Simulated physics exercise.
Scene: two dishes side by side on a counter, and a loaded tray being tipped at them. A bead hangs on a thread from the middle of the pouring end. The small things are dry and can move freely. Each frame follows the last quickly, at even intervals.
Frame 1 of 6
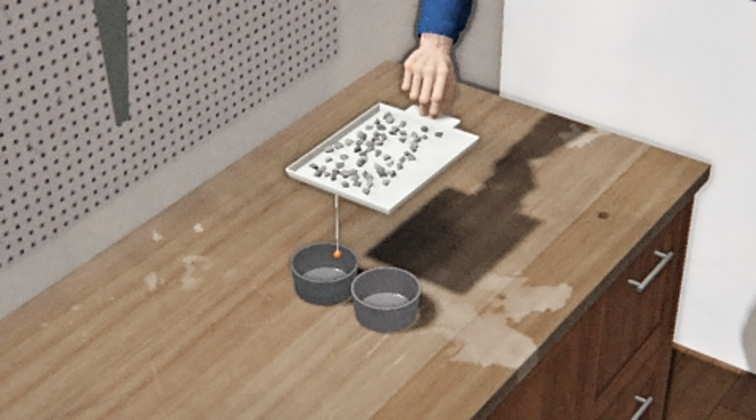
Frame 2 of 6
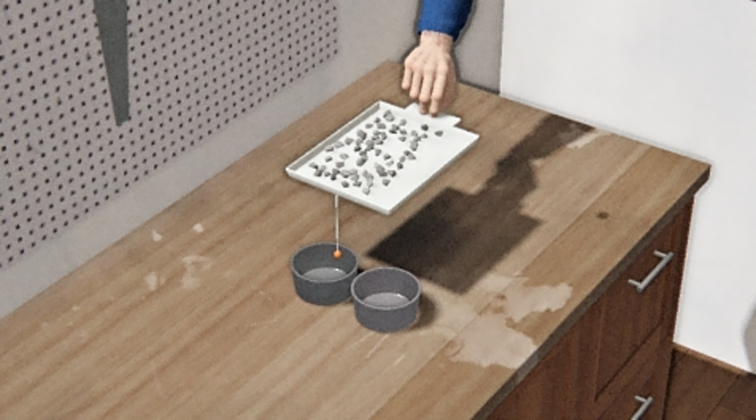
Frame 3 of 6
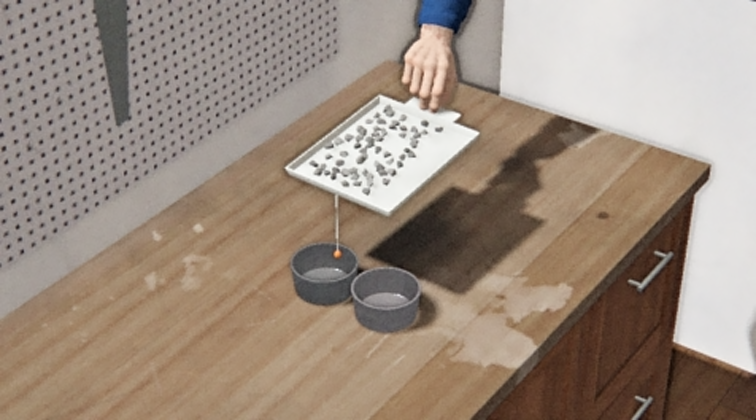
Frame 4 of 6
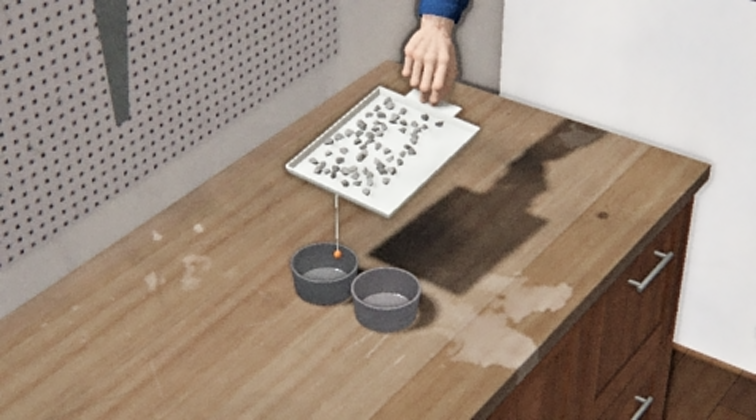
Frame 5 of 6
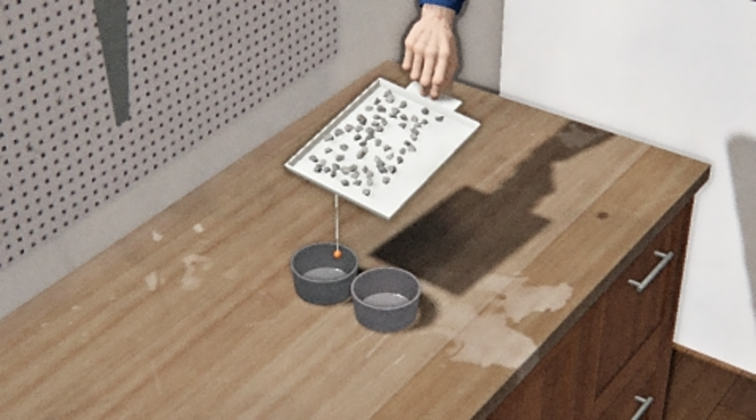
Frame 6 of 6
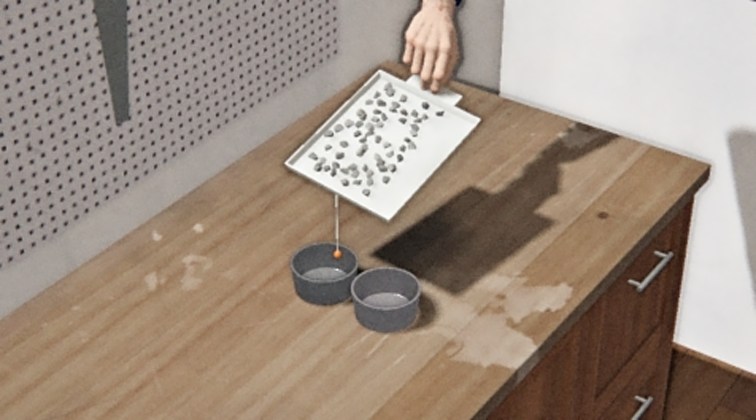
A hand gradually tilts a white tray of gravel toward two dark dishes below.
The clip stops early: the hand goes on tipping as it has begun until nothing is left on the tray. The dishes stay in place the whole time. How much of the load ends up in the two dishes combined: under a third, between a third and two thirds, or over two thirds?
Over two thirds.
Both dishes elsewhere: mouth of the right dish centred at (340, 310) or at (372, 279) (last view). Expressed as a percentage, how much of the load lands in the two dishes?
0 % and 90 %.
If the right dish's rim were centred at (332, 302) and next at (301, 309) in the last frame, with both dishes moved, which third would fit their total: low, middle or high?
In order: Under a third, then under a third.
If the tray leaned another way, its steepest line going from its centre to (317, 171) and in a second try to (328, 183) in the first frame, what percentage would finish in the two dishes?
About 20 and 50 percent.
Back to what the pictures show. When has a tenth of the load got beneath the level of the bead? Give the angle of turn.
Approx. 65° from level.
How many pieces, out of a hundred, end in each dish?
Looks like close to 0 % lands in the left dish and close to 100 % in the right one.
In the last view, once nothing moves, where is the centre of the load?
Somewhere close to (387, 307) in the last picture.
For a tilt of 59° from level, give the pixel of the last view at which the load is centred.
The load is centred around (380, 209).
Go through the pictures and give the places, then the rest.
The first picture shows corners of the pouring end at (290, 169) and (388, 207), level; middle of the load at (379, 154), bits of gravel; left dish at (305, 288); right dish at (367, 315); bead on its thread at (338, 254).
The second picture shows corners of the pouring end at (289, 169) and (388, 207), level; middle of the load at (379, 153).
The third picture shows corners of the pouring end at (289, 167) and (388, 209), tipped barely, lowest at the right corner; middle of the load at (379, 151).
The fourth picture shows corners of the pouring end at (289, 166) and (388, 212), tipped a little, lowest at the right corner; middle of the load at (379, 147).
The fifth picture shows corners of the pouring end at (289, 164) and (388, 214), tipped a little, lowest at the right corner; middle of the load at (379, 143).
The sixth picture shows corners of the pouring end at (289, 163) and (388, 216), tipped clearly, lowest at the right corner; middle of the load at (370, 134); left dish at (305, 288); right dish at (367, 315).
Soon, tray tipped steeply; most on the tray; about a quarter in the air.
A while on, tray tipped right over; a small part on the tray; about two thirds in the right dish; a stray few outside both; about a quarter in the air.
Towards the end, tray tipped past a quarter turn; nearly all in the right dish; a small part outside both.
Finally, tray tipped past a quarter turn; nearly all in the right dish; none in the left dish; a small part outside both.
